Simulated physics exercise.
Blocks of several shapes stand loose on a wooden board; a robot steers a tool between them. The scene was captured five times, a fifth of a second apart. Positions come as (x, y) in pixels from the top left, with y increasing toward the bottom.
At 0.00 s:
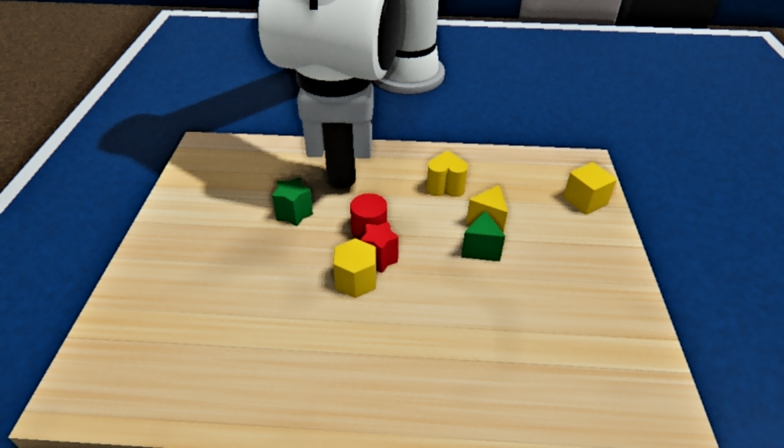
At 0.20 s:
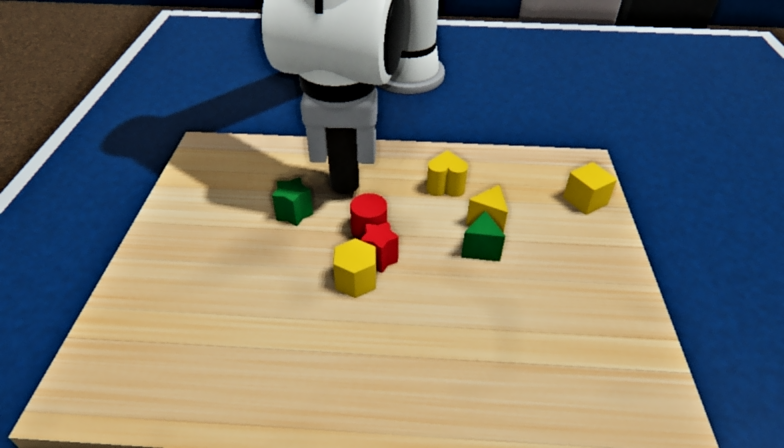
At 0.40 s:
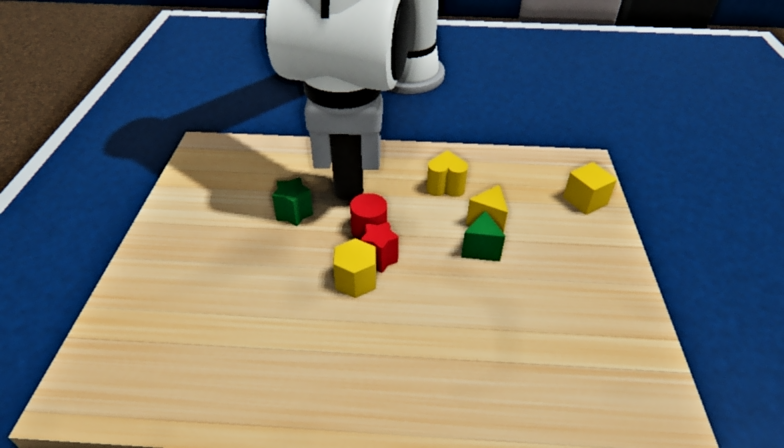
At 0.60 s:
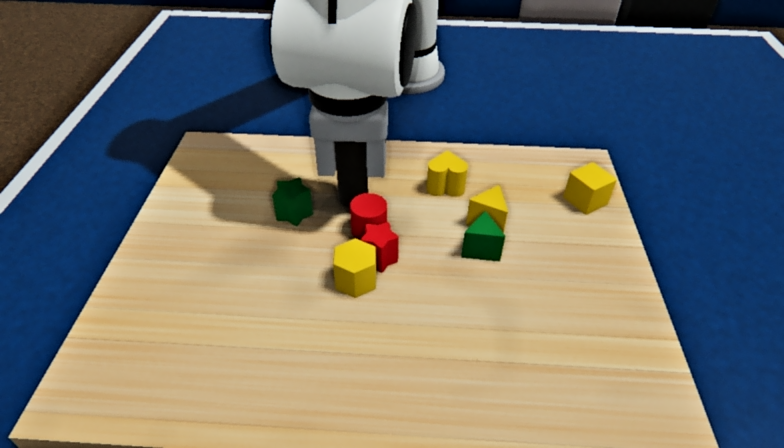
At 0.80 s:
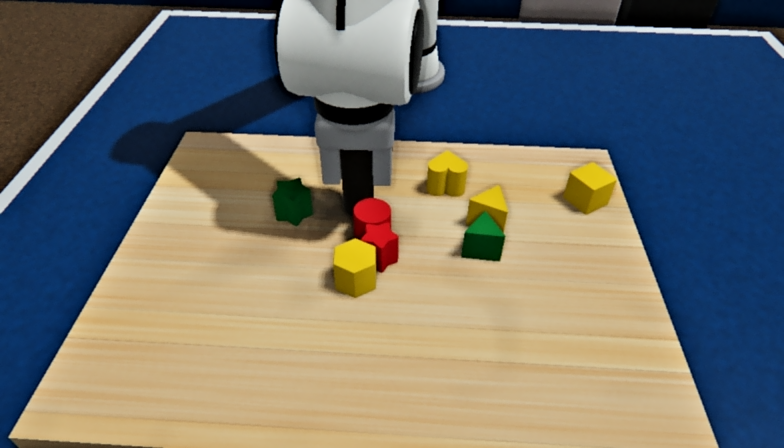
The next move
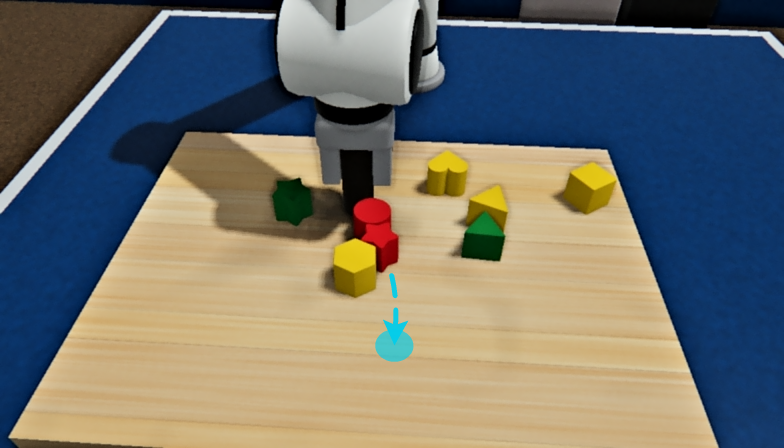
At first, the robot's dark tool stands on a wooden board between a green star and a red circle, among other loose yellow, red and green blocks. It moves slightly right and toward the viewer, then nudges the red circle very slightly while the other blocks stay still.
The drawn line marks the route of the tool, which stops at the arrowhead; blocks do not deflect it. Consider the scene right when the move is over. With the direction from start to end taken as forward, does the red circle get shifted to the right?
My answer is no.
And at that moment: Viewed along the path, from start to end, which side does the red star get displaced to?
Answer: Left.
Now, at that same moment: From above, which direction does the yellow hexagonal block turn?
Looking down, it rotates clockwise.
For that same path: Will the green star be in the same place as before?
Yes.
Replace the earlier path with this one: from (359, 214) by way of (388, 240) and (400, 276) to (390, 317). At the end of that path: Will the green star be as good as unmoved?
Short answer: Yes.
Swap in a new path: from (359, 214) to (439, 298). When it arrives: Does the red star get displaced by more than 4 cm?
Yes - that is the case.
The line goes from (359, 214) through (382, 249) and (395, 293) to (394, 345).
What follows on the original path. One third of the way, tool (383, 243); yellow hexagonal block (353, 261), turned 15° clockwise; red circle (402, 248); red star (411, 274).
Two thirds of the way, tool (395, 286); yellow hexagonal block (352, 262), turned 20° clockwise; red circle (425, 289); red star (441, 318), turned 15° anticlockwise.
At the end, tool (395, 338); green star unmoved; yellow hexagonal block (352, 262), turned 20° clockwise; red circle (438, 309); red star (459, 338), turned 20° anticlockwise.
